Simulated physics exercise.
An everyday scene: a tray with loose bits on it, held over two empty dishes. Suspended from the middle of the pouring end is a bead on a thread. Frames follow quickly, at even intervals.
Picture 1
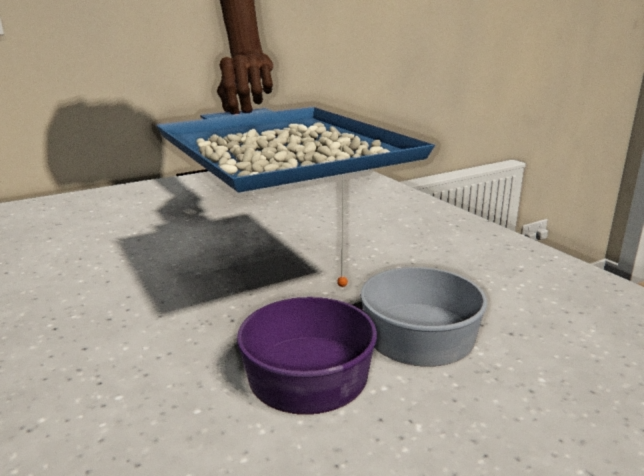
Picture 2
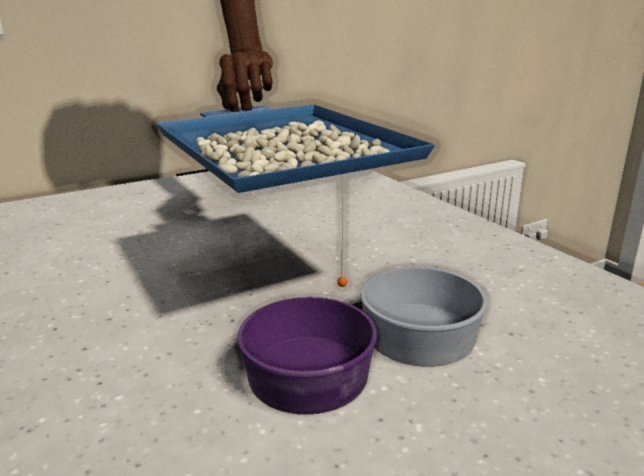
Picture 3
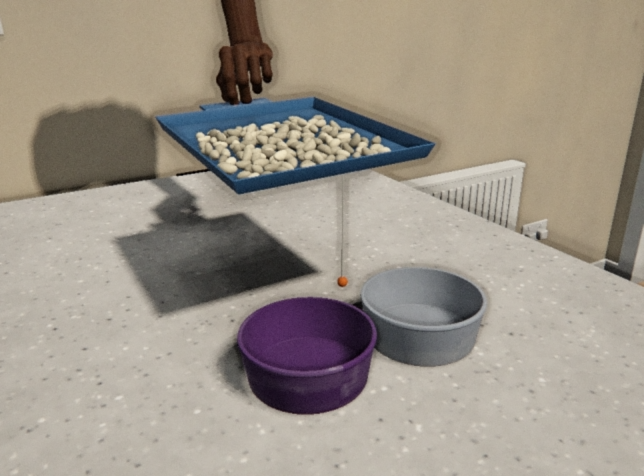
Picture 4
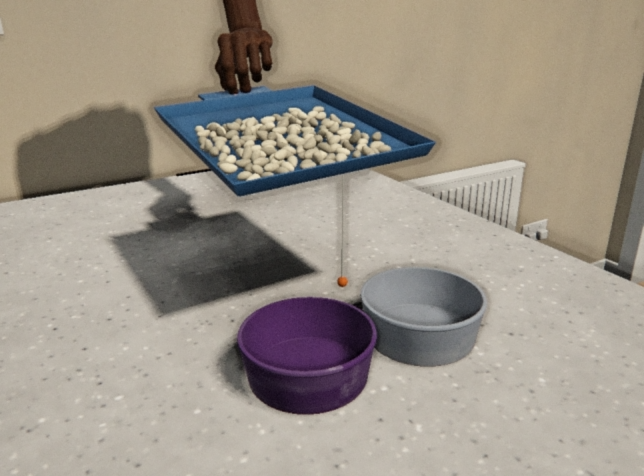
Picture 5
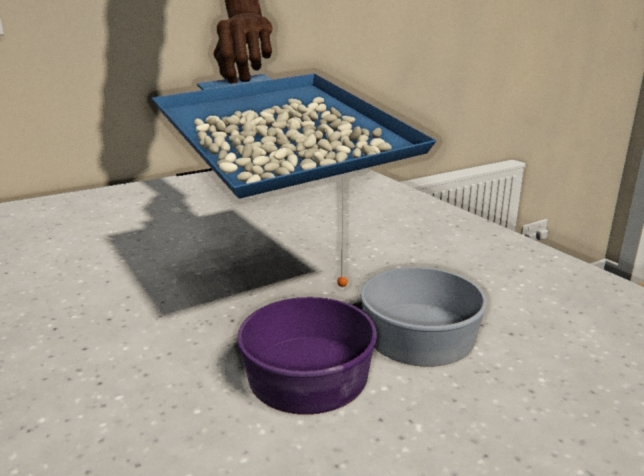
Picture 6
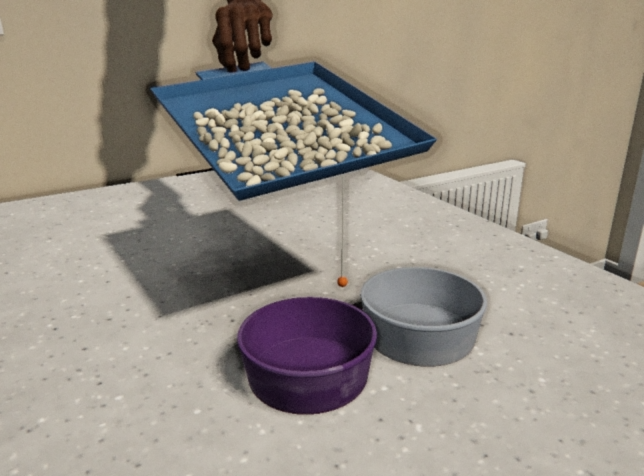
Above two empty bowls on a speckled counter, a hand slowly tilts a blue tray of white beans.
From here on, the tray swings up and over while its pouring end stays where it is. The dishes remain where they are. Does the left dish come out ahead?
Yes.
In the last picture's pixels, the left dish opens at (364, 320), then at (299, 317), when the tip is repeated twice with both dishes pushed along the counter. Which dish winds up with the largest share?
First try: The leftmost dish. Second try: The leftmost dish.
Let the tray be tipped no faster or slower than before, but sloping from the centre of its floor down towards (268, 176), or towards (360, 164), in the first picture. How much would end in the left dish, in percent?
60 % and 20 %.
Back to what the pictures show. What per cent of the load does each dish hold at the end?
Roughly 70 in a hundred for the left dish, roughly 0 in a hundred for the right dish.
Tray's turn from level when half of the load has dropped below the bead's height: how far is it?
The angle is roughly 90° at that point.
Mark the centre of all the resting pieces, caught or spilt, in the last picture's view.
At about (293, 374), give or take.
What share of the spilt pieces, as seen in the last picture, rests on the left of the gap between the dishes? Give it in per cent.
Roughly 90 in a hundred.
Soon, tray tipped steeply; all on the tray.
A while on, tray tipped right over; a stray few on the tray; about two thirds in the left dish; a stray few in the right dish; about a quarter outside both; a small part in the air.
Towards the end, tray tipped past a quarter turn; most in the left dish; a stray few in the right dish; about a quarter outside both.
Finally, tray tipped past a quarter turn; most in the left dish; a stray few in the right dish; about a quarter outside both.
